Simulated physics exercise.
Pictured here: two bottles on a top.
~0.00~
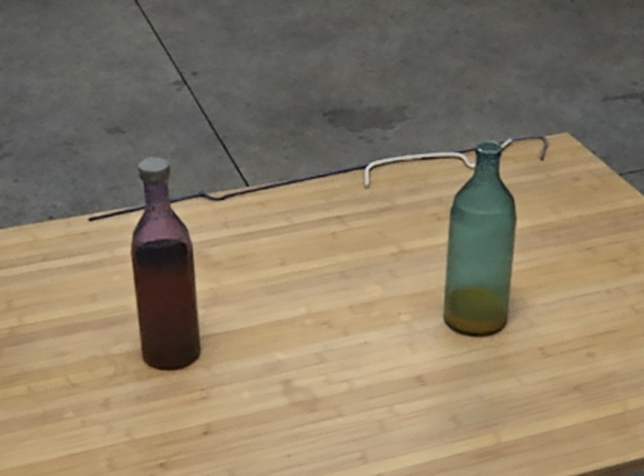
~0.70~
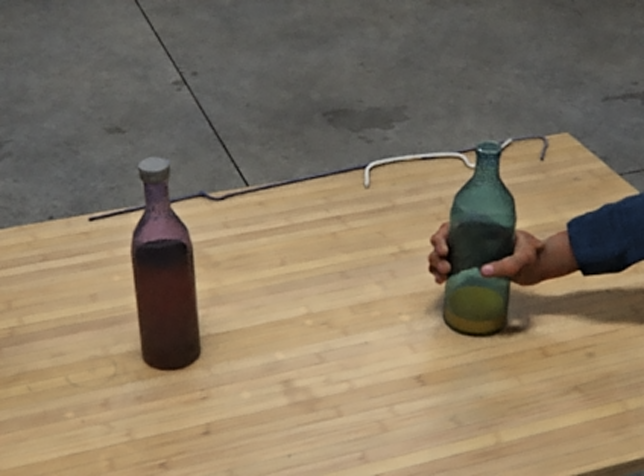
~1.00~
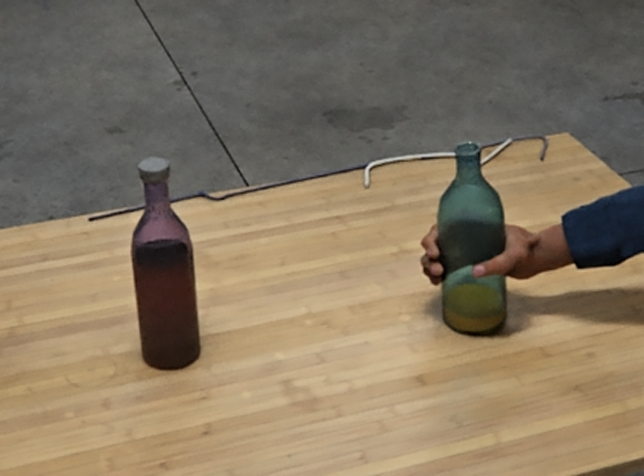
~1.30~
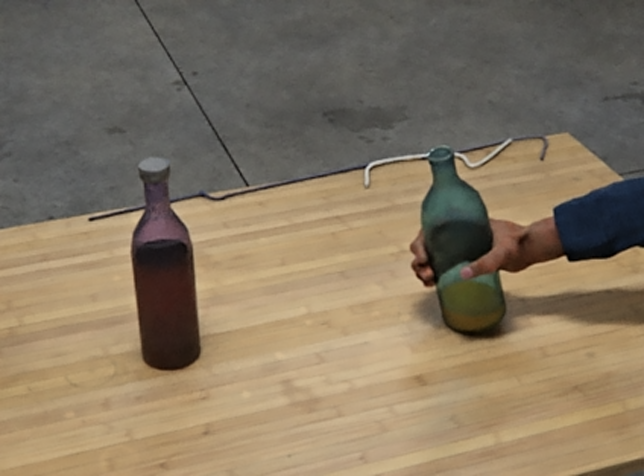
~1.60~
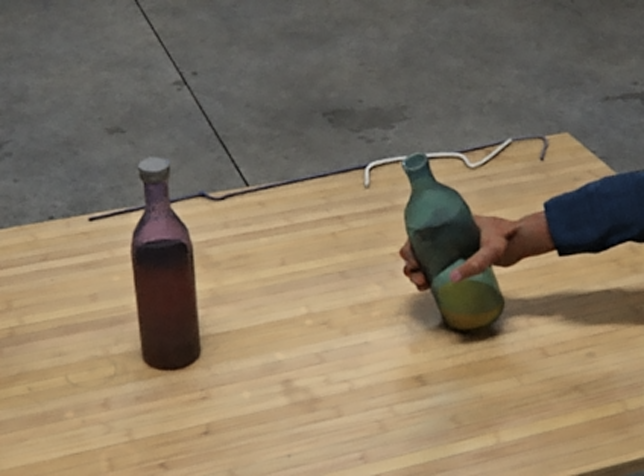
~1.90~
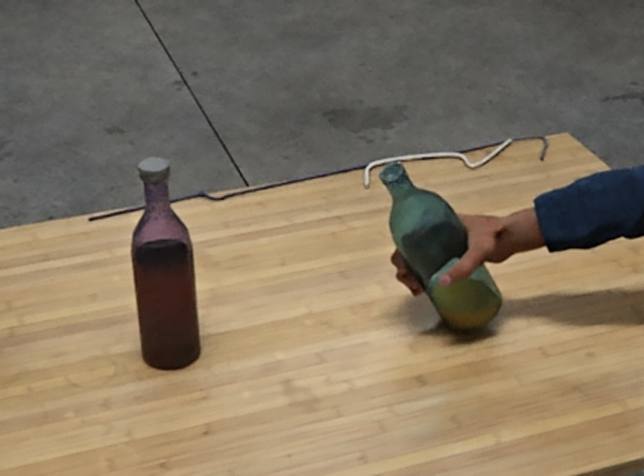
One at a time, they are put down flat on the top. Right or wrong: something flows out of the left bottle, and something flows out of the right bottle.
Left bottle: Wrong; right bottle: Wrong.
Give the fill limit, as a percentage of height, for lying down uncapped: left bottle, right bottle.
I'd say near 22 per cent for the first and 24 per cent for the second.
Around 2.6 s, the right bottle is nearly down; right bottle, no leak.
Around 3.6 s, the right bottle lies flat; right bottle, no leak.
Around 6.5 s, both lie flat; right bottle, no leak; left bottle, no leak.
